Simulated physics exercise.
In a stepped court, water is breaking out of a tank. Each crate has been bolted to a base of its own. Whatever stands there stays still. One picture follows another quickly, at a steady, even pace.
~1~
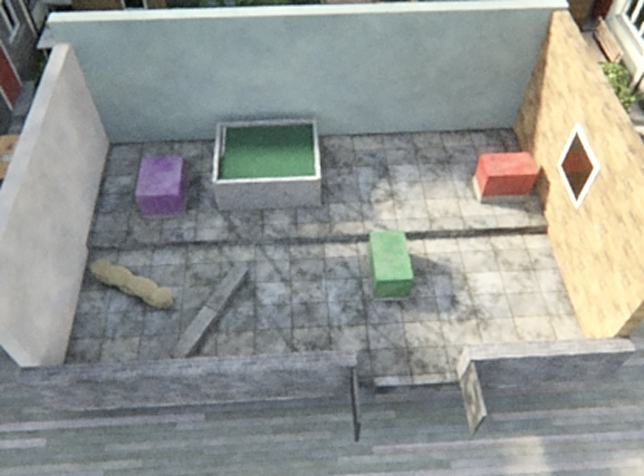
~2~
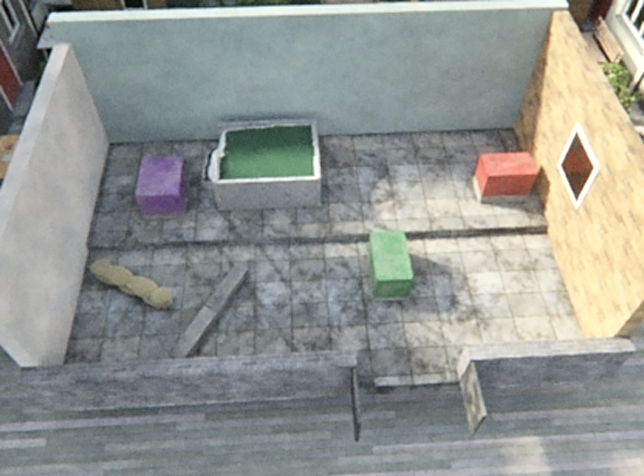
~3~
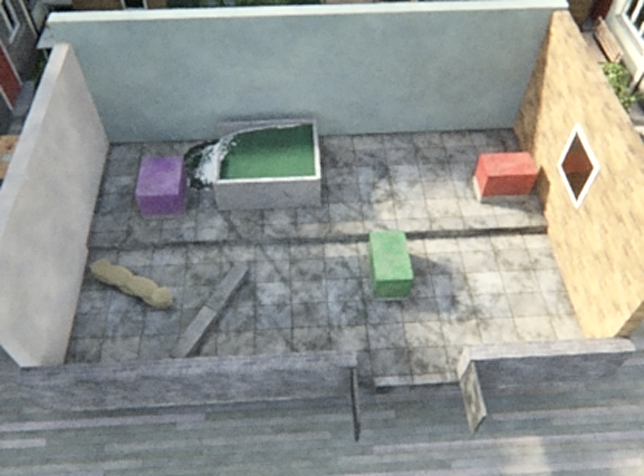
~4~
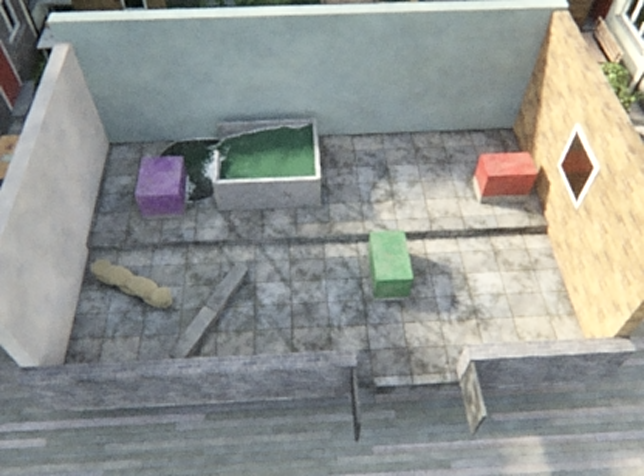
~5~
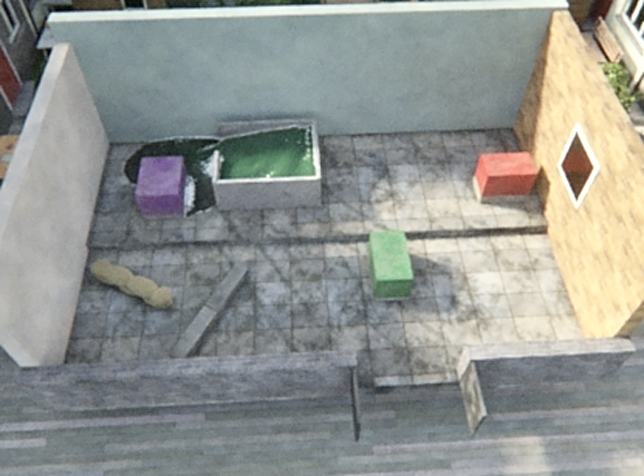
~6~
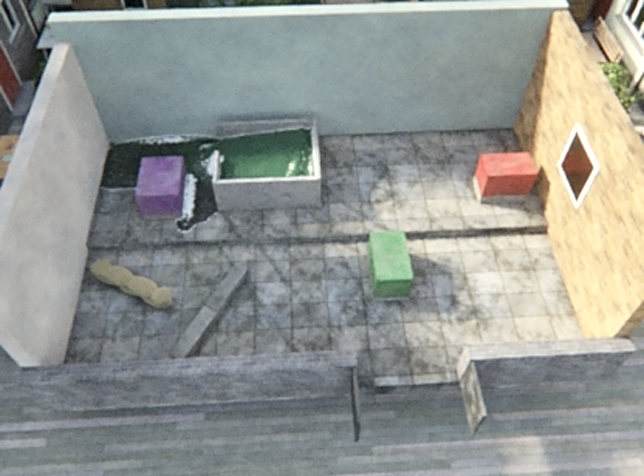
Walled courtyard with green water breaking out of a tank's left side, spreading around a purple block and along the back wall.
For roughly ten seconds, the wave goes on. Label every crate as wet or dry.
Red crate: Dry; purple crate: Wet; green crate: Wet.
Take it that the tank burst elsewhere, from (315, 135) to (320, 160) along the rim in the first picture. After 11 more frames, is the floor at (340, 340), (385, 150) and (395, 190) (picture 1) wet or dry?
Those three come out moisture-free, soaked and soaked, one after another.
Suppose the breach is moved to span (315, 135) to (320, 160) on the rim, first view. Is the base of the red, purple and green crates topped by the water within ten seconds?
I'd expect the red crate goes wet, the purple crate remains untouched, and the green crate goes wet.
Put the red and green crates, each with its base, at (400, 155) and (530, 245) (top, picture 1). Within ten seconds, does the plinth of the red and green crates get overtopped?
As I see it, the red crate is not reached; meanwhile the green crate is not reached.
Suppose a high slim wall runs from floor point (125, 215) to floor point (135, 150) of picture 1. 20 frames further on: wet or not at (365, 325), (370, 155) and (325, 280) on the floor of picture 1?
Outcome by spot, in order - unwatered, unwatered, unwatered.
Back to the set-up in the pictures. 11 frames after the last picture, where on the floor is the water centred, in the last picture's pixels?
(208, 177).
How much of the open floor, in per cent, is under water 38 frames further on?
I'd say 50 per cent.
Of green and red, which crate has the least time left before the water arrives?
The green one comes first.
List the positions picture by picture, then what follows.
The tank at (267, 152) is whole and still, in the first picture.
Water pours out at (223, 157) and has run to (212, 180), in the second picture.
The front is at a hidden place, out from the gap at (223, 158), in the third picture.
The front is at a hidden place, out from the gap at (223, 158), in the fourth picture.
Water pours out at (223, 158) and has run to (131, 161), in the fifth picture.
The front is at (107, 155), out from the gap at (223, 158), in the sixth picture.
A moment on, water covers 10 % of the floor; the red crate not reached, the purple crate water round its plinth, the green crate not reached.
Next, water covers 20 % of the floor; the red crate not reached, the purple crate water round its plinth, the green crate not reached.
Then, water covers 30 % of the floor; the red crate not reached, the purple crate water round its plinth, the green crate not reached.
Later, water covers 50 % of the floor; the red crate not reached, the purple crate water round its plinth, the green crate water round its plinth.
In the end, water covers 55 % of the floor; the red crate stayed above the water, the purple crate was topped, the green crate was topped.
